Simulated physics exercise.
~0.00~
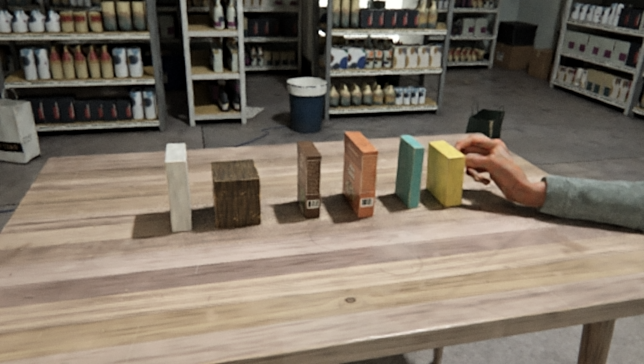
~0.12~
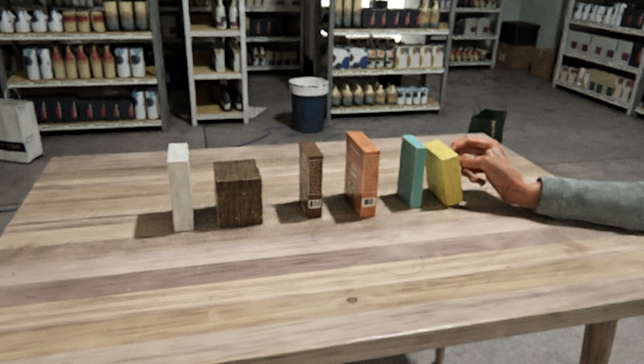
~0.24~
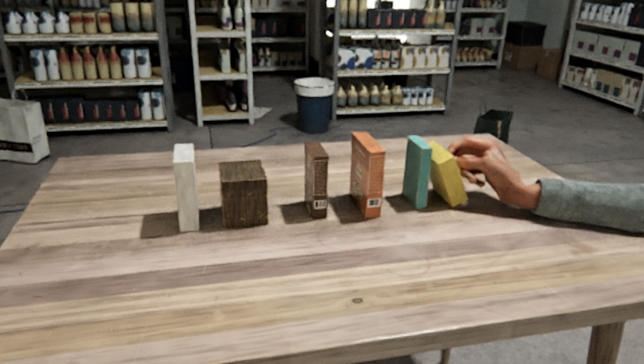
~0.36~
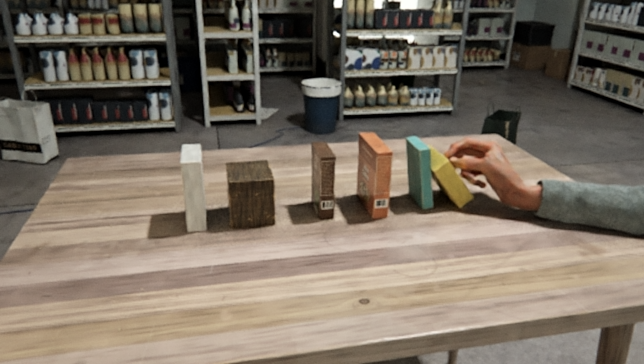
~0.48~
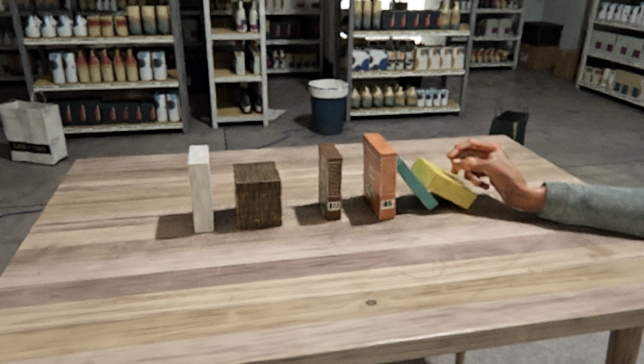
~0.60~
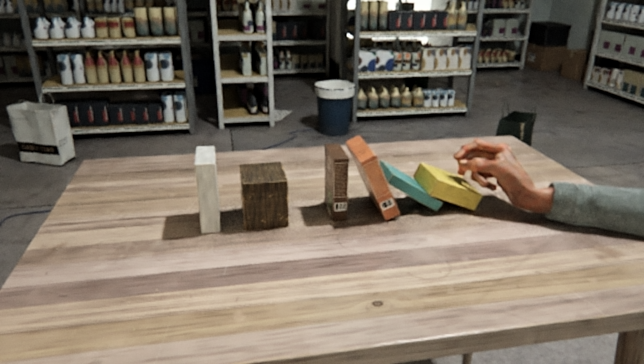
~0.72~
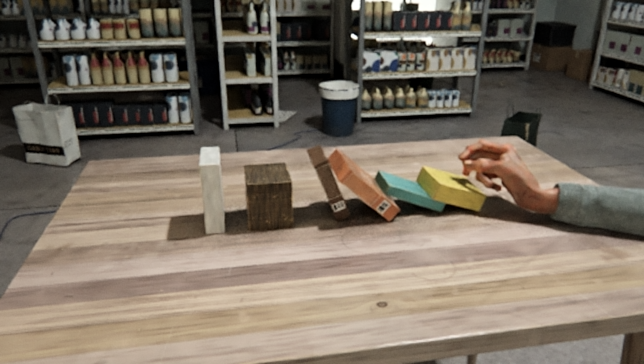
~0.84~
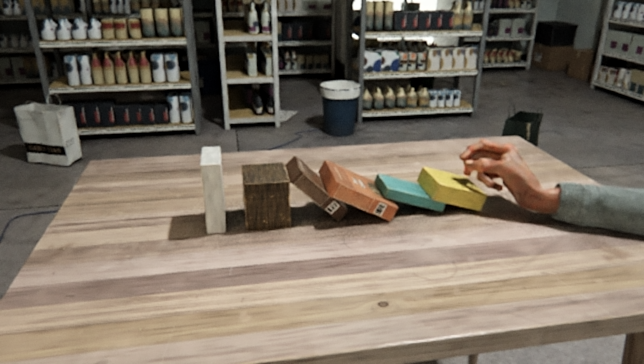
The yellow block, tipped by a hand on a wooden table, fell left into the turquoise block, which knocked over the orange packet and then the brown packet, which ended leaning against the black block, still upright beside the standing white board.
